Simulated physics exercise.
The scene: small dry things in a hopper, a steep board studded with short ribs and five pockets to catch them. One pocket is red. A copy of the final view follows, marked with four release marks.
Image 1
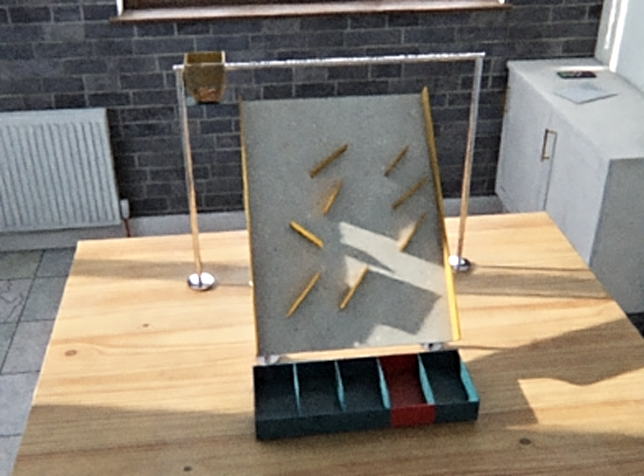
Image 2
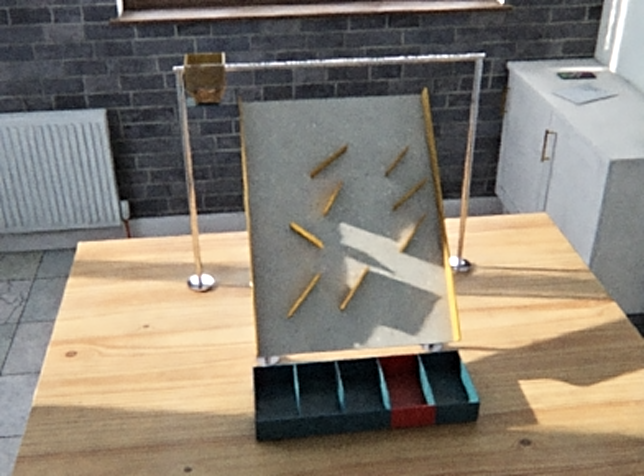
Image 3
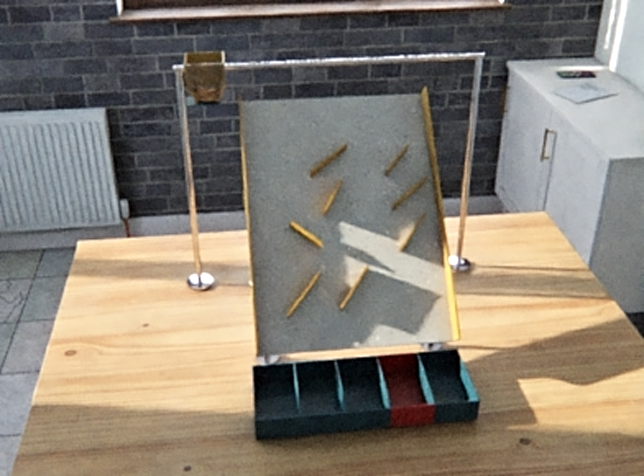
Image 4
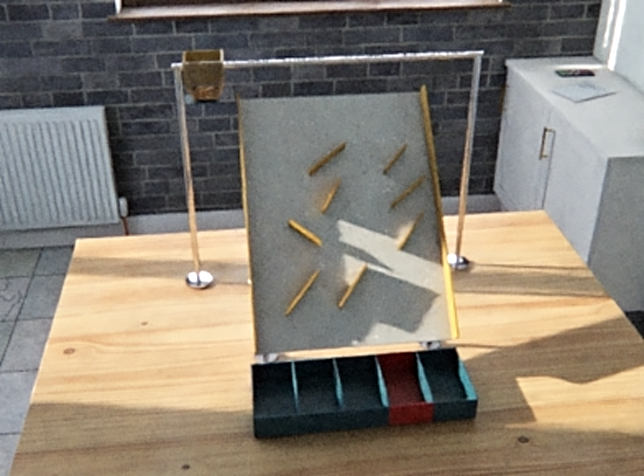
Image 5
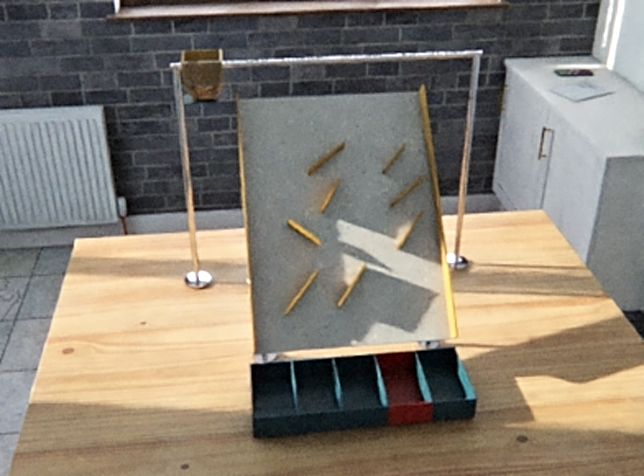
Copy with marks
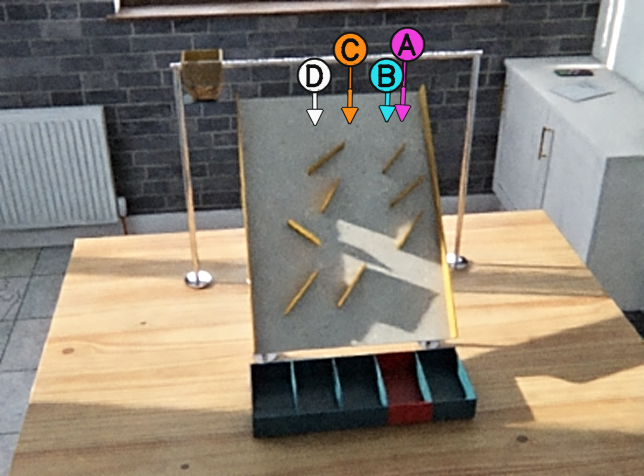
The footage shows a steep grey board studded with short ribs on a wooden table, with a small hopper at the upper left and five pockets below, one of them red. Nothing in the scene visibly moves.
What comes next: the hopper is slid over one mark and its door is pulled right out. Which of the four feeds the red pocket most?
It is C.
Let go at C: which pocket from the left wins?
It is the fourth one.
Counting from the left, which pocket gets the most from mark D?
The first.
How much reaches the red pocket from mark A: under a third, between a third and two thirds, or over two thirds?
Under a third.
On the marked copy, mark A meets the board at (402, 115); mark B meets the board at (386, 115); mark C meets the board at (349, 117); mark D meets the board at (315, 119).
If A is chosen, none in the red pocket, nearly all in other pockets, a small part outside the box.
If B is chosen, a stray few in the red pocket, nearly all in other pockets, a small part outside the box.
If C is chosen, about half in the red pocket, about a third in other pockets, a small part outside the box.
If D is chosen, none in the red pocket, nearly all in other pockets, a stray few outside the box.
